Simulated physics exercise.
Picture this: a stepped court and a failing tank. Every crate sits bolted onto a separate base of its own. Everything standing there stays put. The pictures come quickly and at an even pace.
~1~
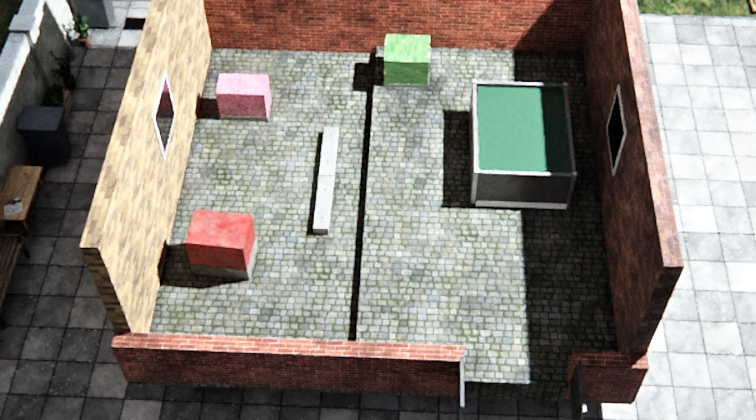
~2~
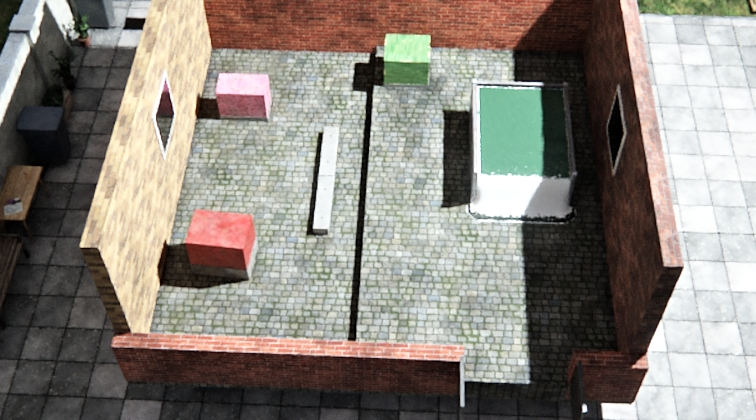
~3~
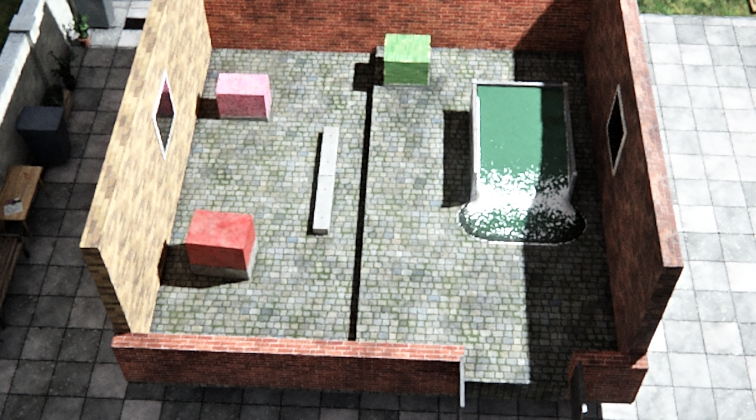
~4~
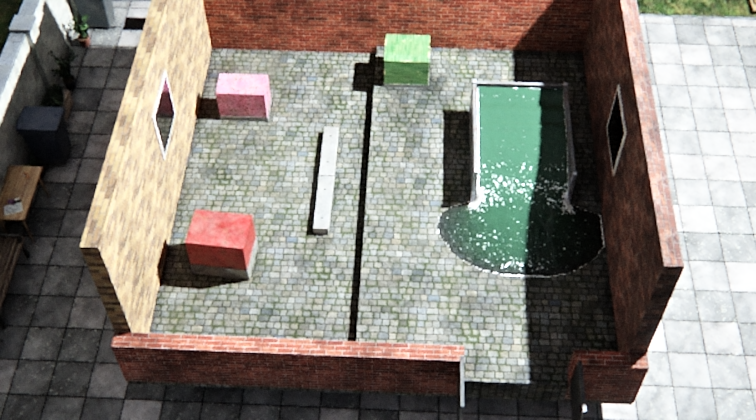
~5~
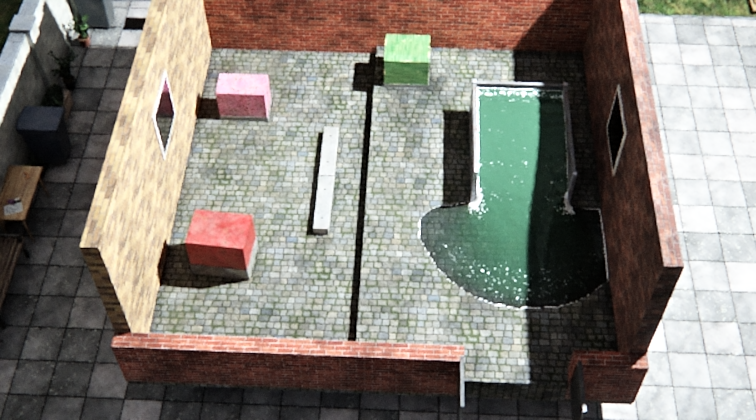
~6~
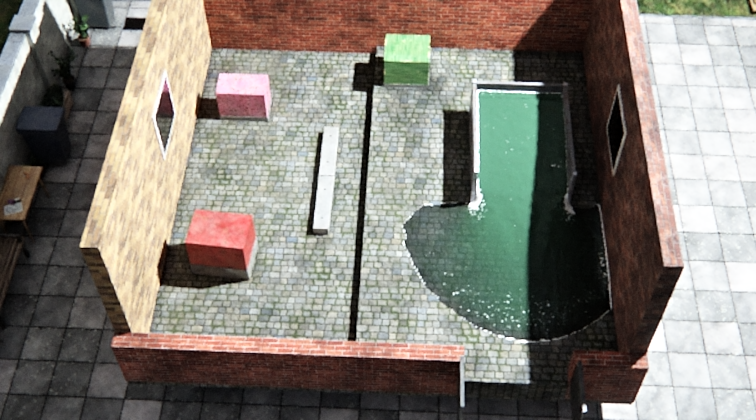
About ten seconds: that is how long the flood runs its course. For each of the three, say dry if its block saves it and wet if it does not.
The pink crate is missed by the water this time; the green crate is missed by the water this time; the red crate is missed by the water this time.
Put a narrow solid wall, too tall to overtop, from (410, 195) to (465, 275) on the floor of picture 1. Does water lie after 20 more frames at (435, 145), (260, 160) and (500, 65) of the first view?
In that order: Flooded, clear, free of water.
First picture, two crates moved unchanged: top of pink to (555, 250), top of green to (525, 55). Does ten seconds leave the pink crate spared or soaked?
As for the pink, it is dampened.
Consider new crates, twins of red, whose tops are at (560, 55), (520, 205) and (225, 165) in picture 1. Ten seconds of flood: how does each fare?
Stays clear, then is reached, then stays clear.
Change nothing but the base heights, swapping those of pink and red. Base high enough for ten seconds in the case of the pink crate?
Pink crate: Untouched.
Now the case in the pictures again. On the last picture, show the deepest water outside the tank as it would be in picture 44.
Roughly at pixel (144, 359).
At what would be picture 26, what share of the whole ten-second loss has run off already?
Near 60 in a hundred, I reckon.
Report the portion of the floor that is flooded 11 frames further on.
My estimate is near 30 per cent.
A moment on, water covers 25 % of the floor; the pink crate not reached, the green crate not reached, the red crate not reached.
Next, water covers 30 % of the floor; the pink crate not reached, the green crate not reached, the red crate not reached.
Then, water covers 35 % of the floor; the pink crate not reached, the green crate not reached, the red crate water round its plinth.
Later, water covers 50 % of the floor; the pink crate not reached, the green crate not reached, the red crate water round its plinth.
In the end, water covers 65 % of the floor; the pink crate stayed above the water, the green crate stayed above the water, the red crate stayed above the water.
